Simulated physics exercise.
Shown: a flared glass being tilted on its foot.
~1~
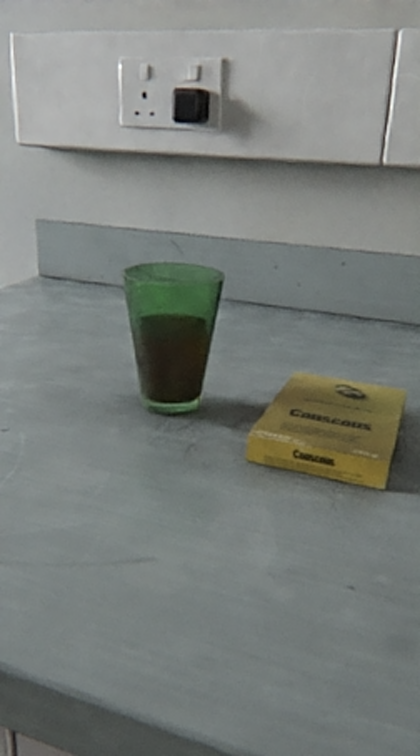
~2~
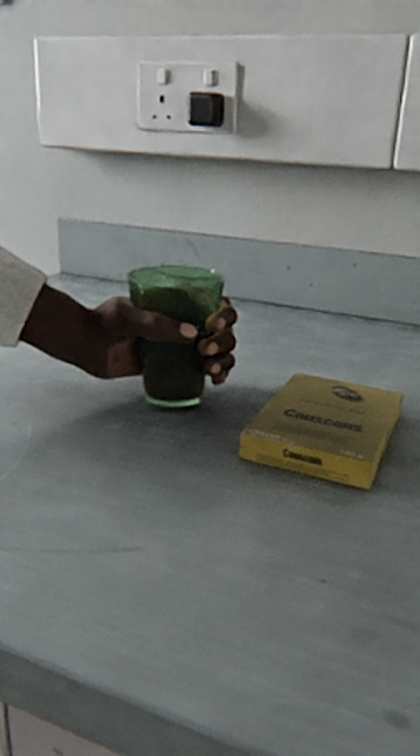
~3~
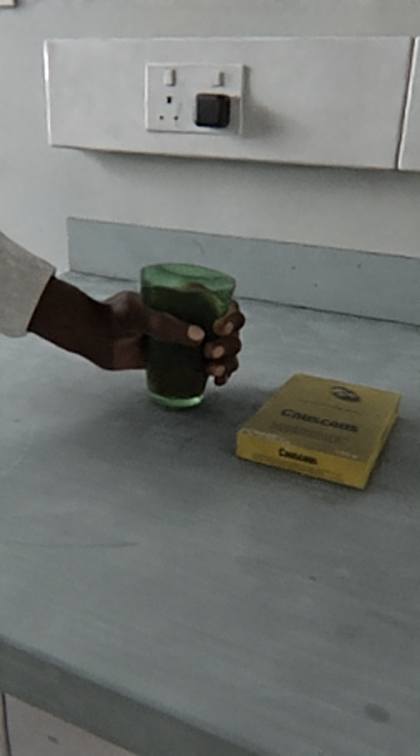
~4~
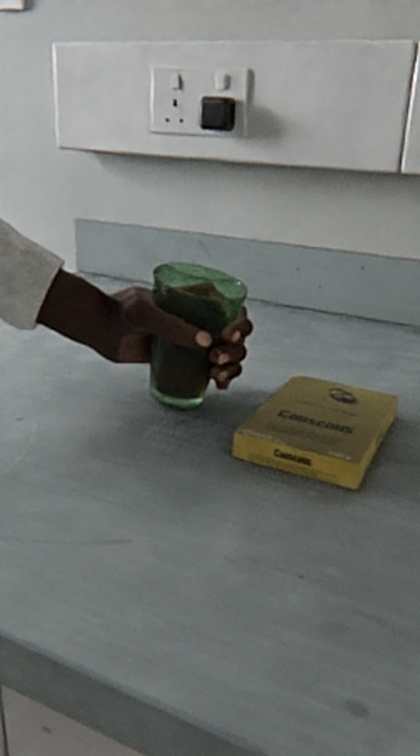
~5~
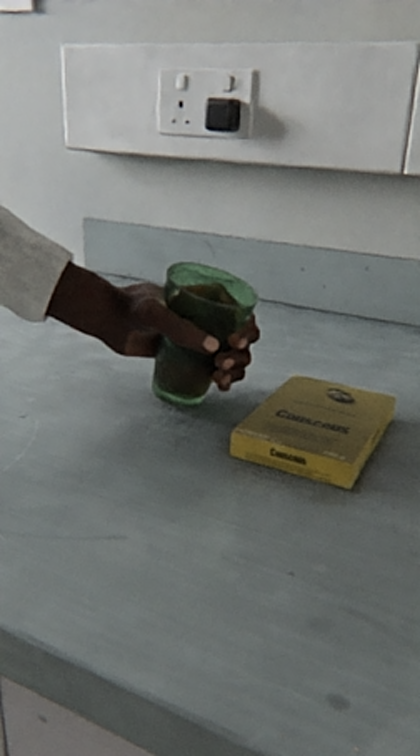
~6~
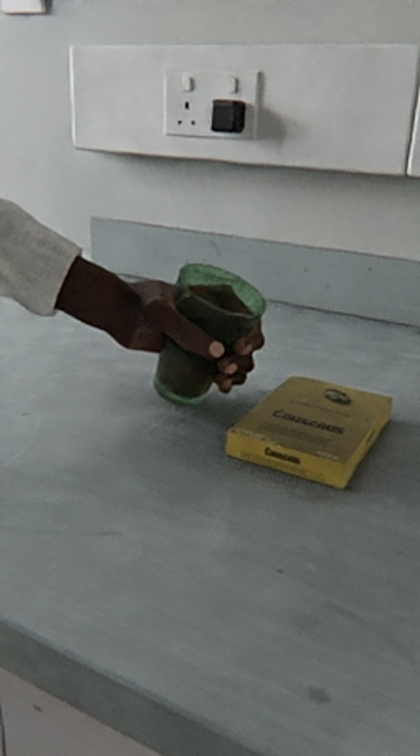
At first, a green flared glass about half full of dark contents stands upright on a grey counter, left of a yellow couscous packet. A hand reaches in from the left and grips the glass, then gradually leans it on its foot, its top moving right towards the packet.
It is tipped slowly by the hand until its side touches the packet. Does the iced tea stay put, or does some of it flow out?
Overflows.
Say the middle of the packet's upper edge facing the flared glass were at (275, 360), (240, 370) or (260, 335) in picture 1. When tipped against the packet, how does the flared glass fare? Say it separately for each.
In turn: Is safe, loses none, holds.
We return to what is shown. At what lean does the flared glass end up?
Lean at rest: Roughly 65° from vertical.
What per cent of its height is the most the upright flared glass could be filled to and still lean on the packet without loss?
Max fill: Approx. 40 in a hundred.
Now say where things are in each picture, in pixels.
In the first picture, it stands upright; flared glass (172, 335) about half full.
In the second picture, a hand takes hold; flared glass about half full, surface at (175, 328); packet (327, 422).
In the third picture, on the way over; flared glass (182, 334) about half full.
In the fourth picture, it is leaning; flared glass about half full, surface at (190, 328); packet (321, 424).
In the fifth picture, tipping on its foot; flared glass (196, 335) about half full.
In the sixth picture, the top moves towards the packet; flared glass (201, 337) tipped 20°; packet (314, 424).
Next, the flared glass leans by about 40°; its rim is dry.
After that, the flared glass leans by about 55°; it has slopped over; nearly all of the iced tea is inside.
Finally, the flared glass leans by about 65°, against the packet; it has slopped over; about two thirds of the iced tea is inside.
